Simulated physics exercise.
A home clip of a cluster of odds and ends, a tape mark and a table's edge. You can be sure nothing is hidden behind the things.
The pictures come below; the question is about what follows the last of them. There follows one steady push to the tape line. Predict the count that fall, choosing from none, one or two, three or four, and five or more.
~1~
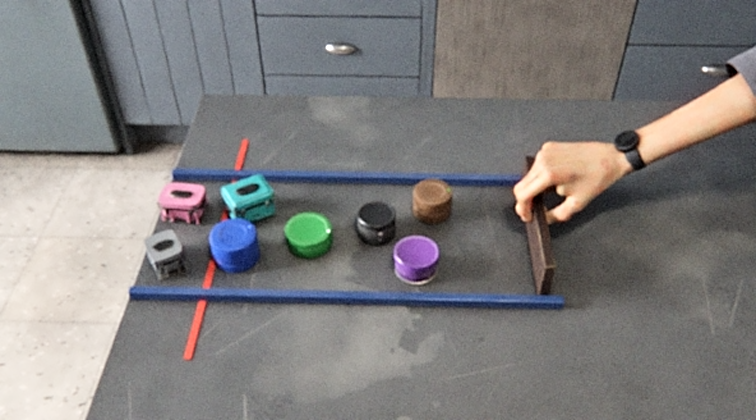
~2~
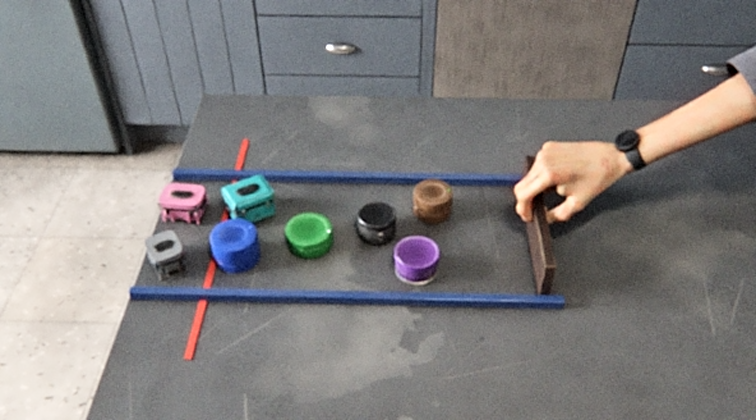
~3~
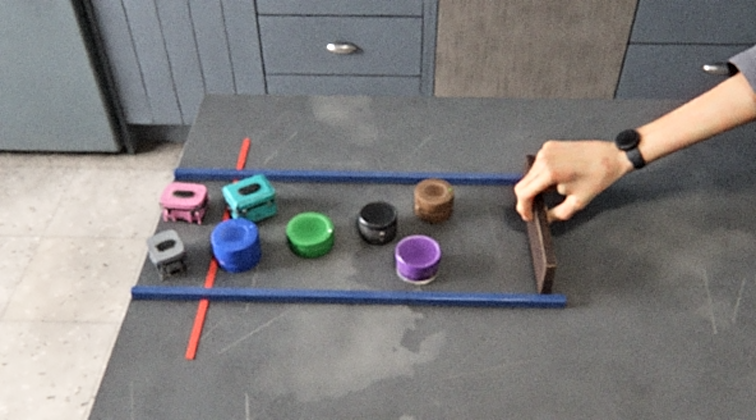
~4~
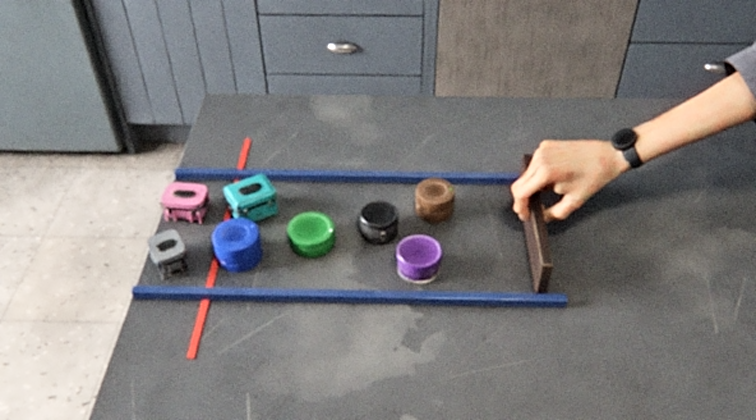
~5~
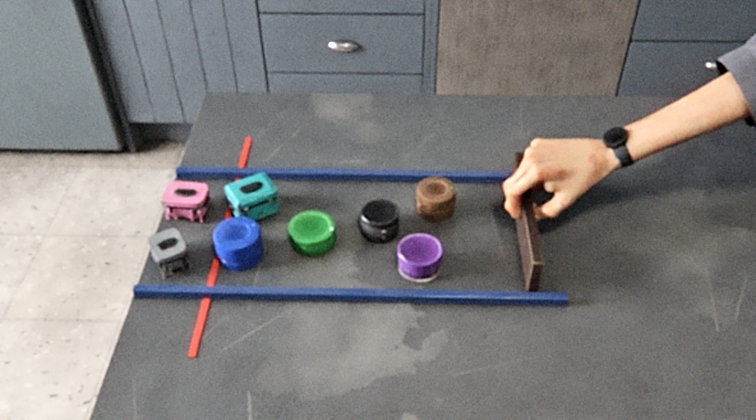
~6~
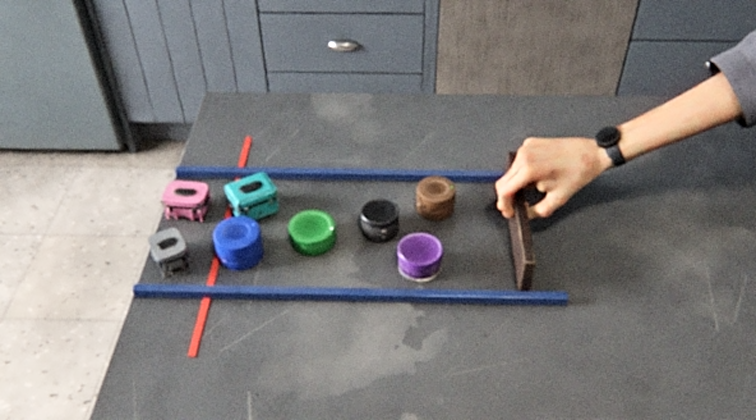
Gone: Just a lone one or pair.
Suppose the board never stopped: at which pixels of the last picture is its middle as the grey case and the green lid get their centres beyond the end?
Roughly at (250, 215) and roughly at (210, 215).
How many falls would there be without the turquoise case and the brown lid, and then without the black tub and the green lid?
The first try gives 1, the second gives 1.
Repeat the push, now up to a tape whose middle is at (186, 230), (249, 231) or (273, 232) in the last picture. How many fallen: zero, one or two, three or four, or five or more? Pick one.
So in that order I'd say more than four; one or two; no fall at all.
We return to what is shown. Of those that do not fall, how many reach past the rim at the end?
It's 3.
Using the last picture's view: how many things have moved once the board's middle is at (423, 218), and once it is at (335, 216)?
That gives 2 for the first and 5 for the second.
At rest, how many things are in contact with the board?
That makes 3.
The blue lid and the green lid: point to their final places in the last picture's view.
Looks like one lands around (147, 262), and the other around (168, 232).
Soon after, none off yet; grey case at rest near (169, 252); pink case at rest near (187, 201); blue lid at rest near (239, 243).
Then, none off yet; grey case at rest near (169, 252); pink case at rest near (187, 201); blue lid at rest near (237, 244).
Further on, none off yet; grey case moved a little near (153, 257); pink case moved a little near (166, 202); blue lid moved about its own width near (187, 262).
At rest, the number that fall off is one or two; fallen, pink case and grey case.
